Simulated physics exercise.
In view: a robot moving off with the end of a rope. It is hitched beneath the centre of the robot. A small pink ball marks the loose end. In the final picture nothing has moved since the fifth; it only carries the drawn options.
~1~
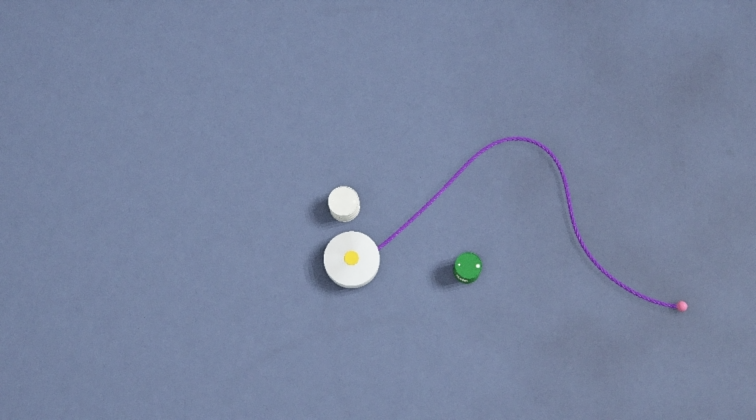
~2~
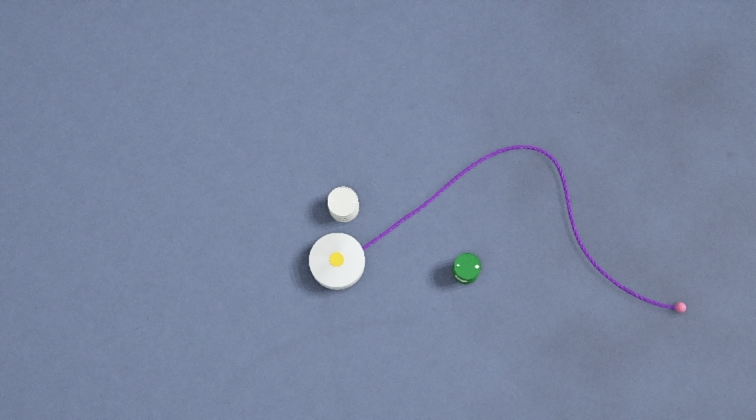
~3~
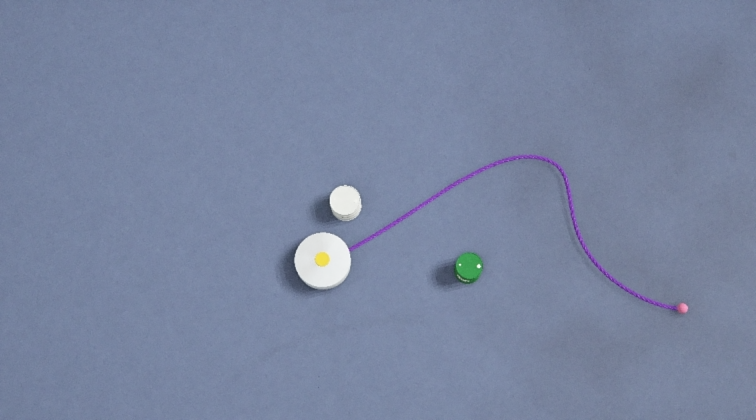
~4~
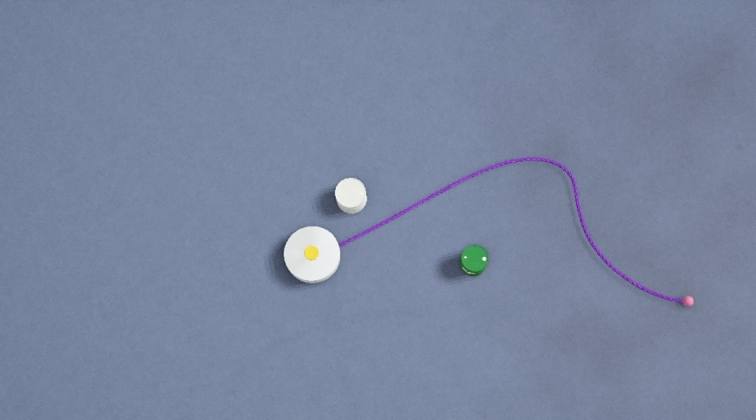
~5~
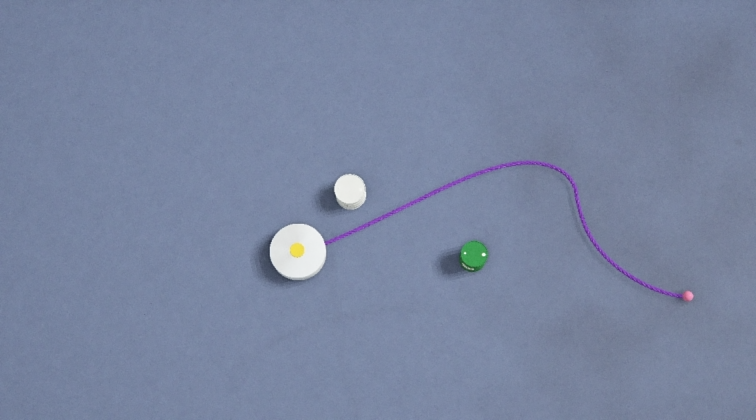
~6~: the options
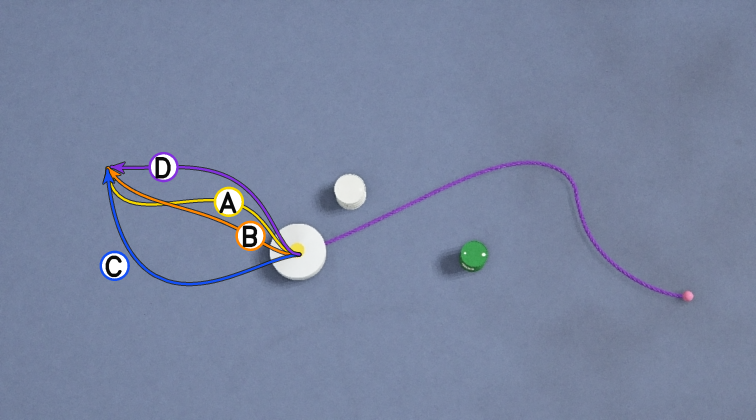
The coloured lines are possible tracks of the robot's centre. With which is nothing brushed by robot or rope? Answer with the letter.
The robot should drive B.
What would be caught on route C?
It meets the green pot.
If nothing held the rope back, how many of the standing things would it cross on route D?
In all, one.
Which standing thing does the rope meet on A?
It is the white tub.
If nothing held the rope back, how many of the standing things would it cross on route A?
In all, one.
On the copy, A from (299, 255) via (203, 200) to (107, 168); B from (299, 255) via (203, 215) to (108, 168); C from (299, 255) via (167, 281) to (107, 170); D from (299, 255) via (221, 174) to (111, 167).
On B. First, robot (222, 220), middle of the rope (462, 213), free end (683, 296).
Then, robot (143, 194), middle of the rope (380, 225), free end (613, 265).
Finally, robot (104, 163), middle of the rope (333, 219), free end (564, 253); nothing has been touched.
By contrast, A meets the white tub; C meets the green pot; D meets the white tub.
